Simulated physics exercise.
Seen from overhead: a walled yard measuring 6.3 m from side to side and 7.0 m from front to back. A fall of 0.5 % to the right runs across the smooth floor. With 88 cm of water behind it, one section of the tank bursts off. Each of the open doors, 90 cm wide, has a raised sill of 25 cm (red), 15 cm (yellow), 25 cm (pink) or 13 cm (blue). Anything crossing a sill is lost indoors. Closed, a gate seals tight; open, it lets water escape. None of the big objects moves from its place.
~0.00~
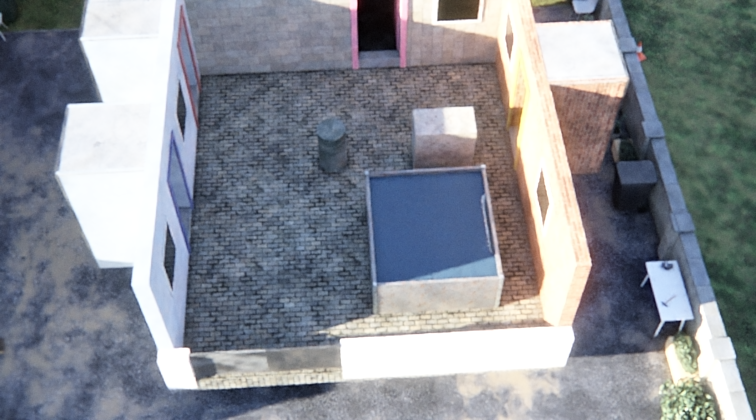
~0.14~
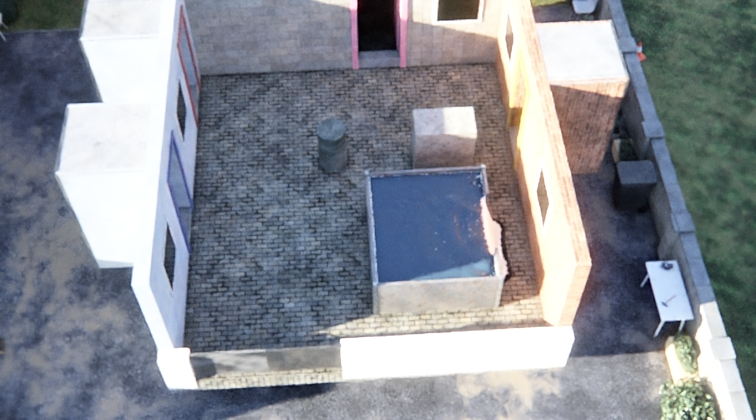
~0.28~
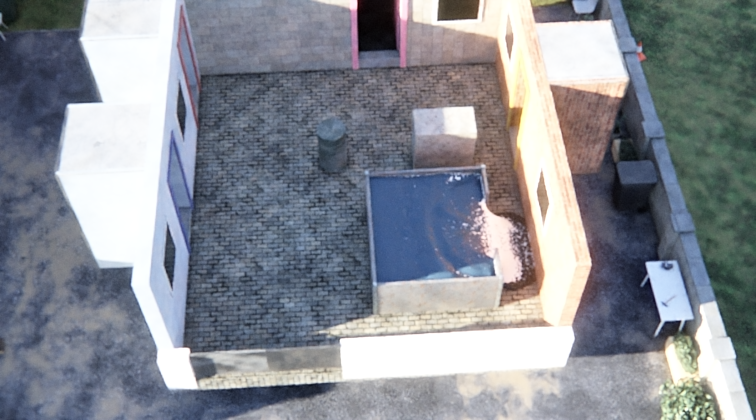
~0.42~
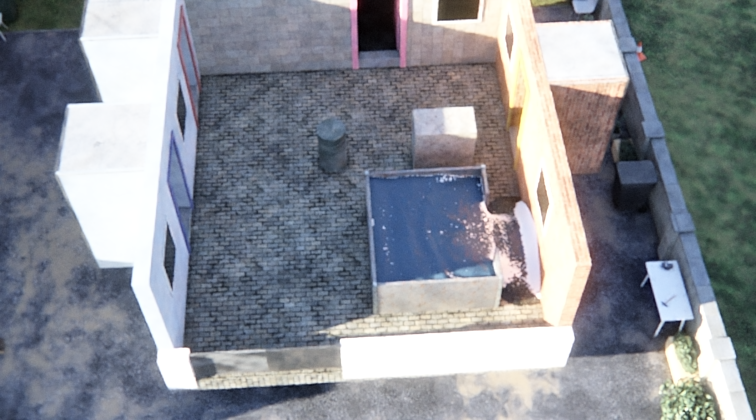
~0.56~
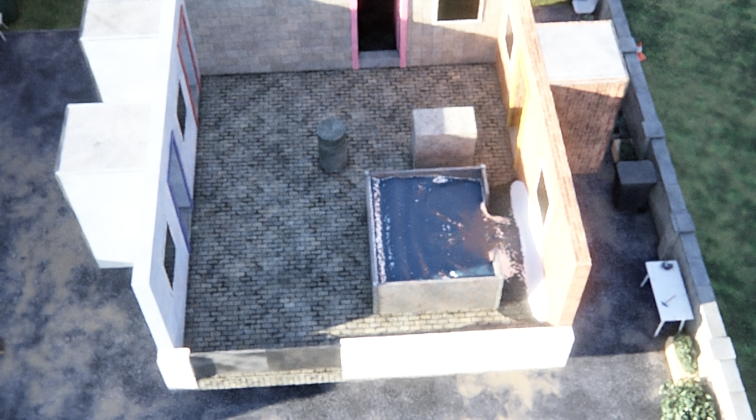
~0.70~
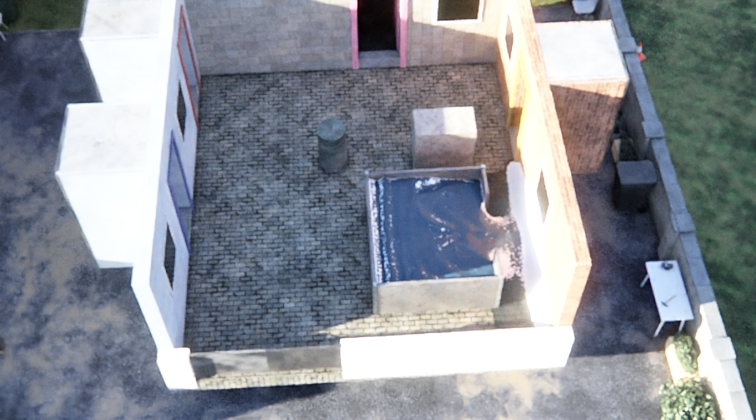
Dark water lies still in a square tank in a walled, brick-paved yard seen from above, until the tank's right side breaks open. Water pours through the gap in a pinkish, frothy rush and reaches the right-hand wall, then spreads along its foot while ripples and foam churn across the tank's surface.
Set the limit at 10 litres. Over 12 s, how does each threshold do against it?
The red door will not let too much through; the yellow door will not let too much through; the pink door will not let too much through; the blue door will not let too much through.
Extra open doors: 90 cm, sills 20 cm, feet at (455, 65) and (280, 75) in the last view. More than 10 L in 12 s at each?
Door 1: Limit broken; door 2: Limit not reached.
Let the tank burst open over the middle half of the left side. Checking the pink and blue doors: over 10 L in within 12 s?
Result against the limit at pink: Limit held; result at blue: Limit broken.
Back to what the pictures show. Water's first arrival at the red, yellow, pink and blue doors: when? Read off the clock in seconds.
Door times: Red 4.5 s / yellow 0.8 s / pink 2.0 s / blue 3.6 s.
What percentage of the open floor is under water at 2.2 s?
Around 35 per cent wet.
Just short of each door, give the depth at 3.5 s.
Door by door, in cm: Red reads 0, yellow reads 8, pink reads 13, blue reads 1.
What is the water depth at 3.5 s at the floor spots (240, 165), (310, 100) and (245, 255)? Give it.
Listed order: 0 / 3 / 1 cm.
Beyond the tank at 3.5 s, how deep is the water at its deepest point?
Peak depth: Approx. 40 cm.
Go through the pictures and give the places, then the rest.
In the first picture, still water, 88 cm deep, in the tank at (431, 226).
In the second picture, water pours out at (487, 239) and has run 0.7 m, to a hidden place; typically 13 cm deep outside, 88 cm at the tank's back.
In the third picture, the front is at (529, 280), 1.0 m from the gap at (487, 241); 1.1 m2 of floor is under water; 88 cm left at the back of the tank.
In the fourth picture, the front is at (539, 300), 1.4 m from the gap at (487, 242); 1.6 m2 of floor is under water; 86 cm left at the back of the tank.
In the fifth picture, the front is at (544, 323), 1.8 m from the gap at (487, 241); 2.2 m2 of floor is under water; 77 cm left at the back of the tank.
In the sixth picture, water pours out at (487, 241) and has run 2.2 m, to a hidden place; typically 19 cm deep outside, 74 cm at the tank's back.
After 1.4 s water covers 20 % of the floor and is deepest (70 cm) near (520, 253); red door not reached, yellow door 11 cm at the sill, 0 L in, pink door not reached, blue door not reached.
After 2.2 s water covers 35 % of the floor and is deepest (57 cm) near (546, 338); red door not reached, yellow door 11 cm at the sill, 0 L in, pink door 6 cm at the sill, 0 L in, blue door not reached.
After 3.5 s water covers 60 % of the floor and is deepest (40 cm) near (520, 253); red door not reached, yellow door 8 cm at the sill, 0 L in, pink door 13 cm at the sill, 0 L in, blue door not reached.
After 7.0 s water covers 95 % of the floor and is deepest (23 cm) near (210, 78); red door 17 cm at the sill, 0 L in, yellow door 5 cm at the sill, 0 L in, pink door 8 cm at the sill, 0 L in, blue door 9 cm at the sill, 0 L in.
After 12.0 s water covers 100 % of the floor and is deepest (22 cm) near (508, 135); red door 11 cm at the sill, 0 L in, yellow door 13 cm at the sill, 0 L in, pink door 13 cm at the sill, 0 L in, blue door 6 cm at the sill, 0 L in.
